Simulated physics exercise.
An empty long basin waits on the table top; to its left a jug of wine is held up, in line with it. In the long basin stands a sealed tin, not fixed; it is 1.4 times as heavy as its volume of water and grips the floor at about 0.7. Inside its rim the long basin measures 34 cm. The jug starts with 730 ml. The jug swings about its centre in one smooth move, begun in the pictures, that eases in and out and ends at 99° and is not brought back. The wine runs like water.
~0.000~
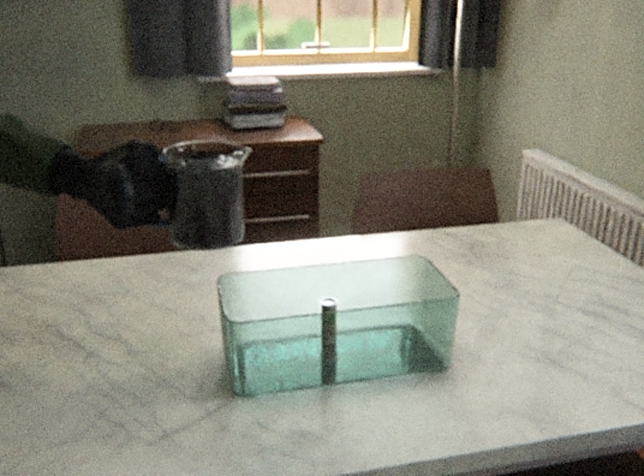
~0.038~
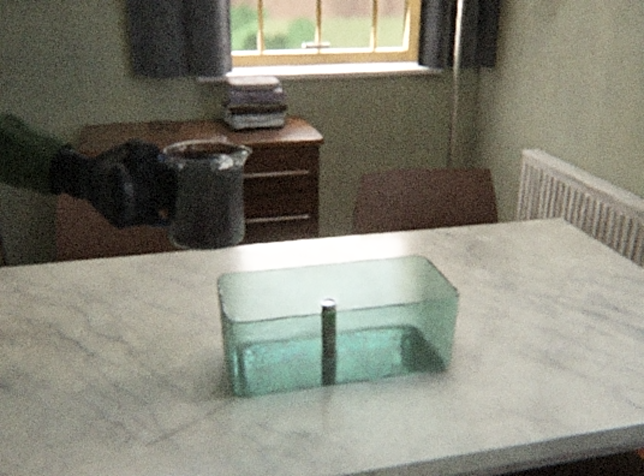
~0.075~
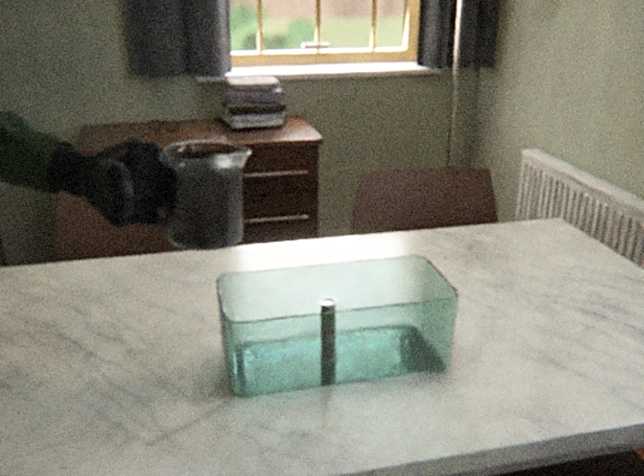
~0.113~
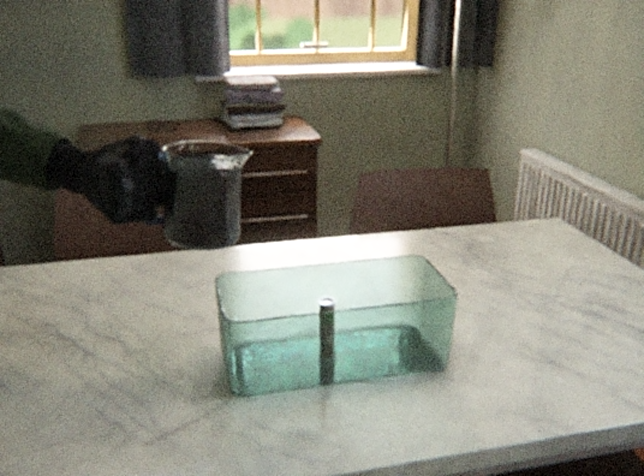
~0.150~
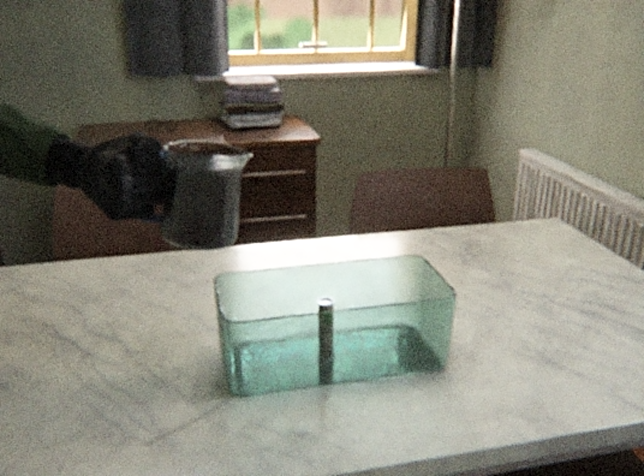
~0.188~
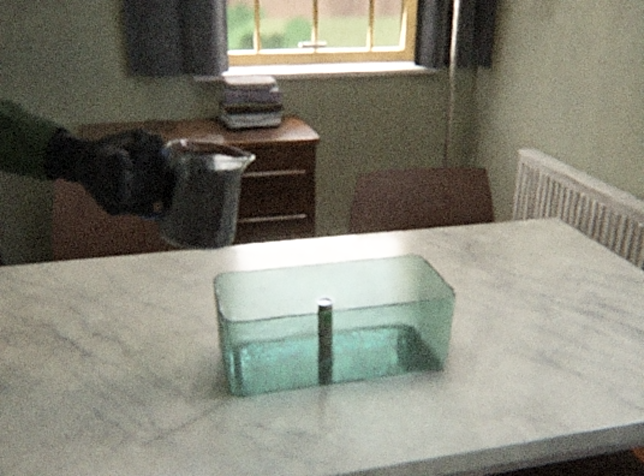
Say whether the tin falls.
It falls.
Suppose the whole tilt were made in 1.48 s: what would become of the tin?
Then it topples.
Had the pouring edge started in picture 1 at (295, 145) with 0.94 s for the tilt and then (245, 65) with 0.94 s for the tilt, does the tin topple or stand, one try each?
First it remains upright; then it topples.
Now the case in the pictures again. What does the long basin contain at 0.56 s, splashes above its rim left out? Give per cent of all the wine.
Some 1 per cent.
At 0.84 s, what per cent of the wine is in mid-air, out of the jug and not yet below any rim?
Some 24 per cent.
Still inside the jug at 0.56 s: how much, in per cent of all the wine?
About 86 per cent.
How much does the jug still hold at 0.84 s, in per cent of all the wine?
About 40 per cent.
After 0.56 s the tilt is 65° and 85 per cent is still to pour; the tin stands where it began.
After 0.84 s the tilt is 96° and 39 per cent is still to pour; the tin leans 39°.
After 1.13 s the tilt is 99° and 9 per cent is still to pour; the tin lies on its side.
After 1.44 s the tilt is 99° and 2 per cent is still to pour; the tin lies on its side.
In the end the tin lies on its side.
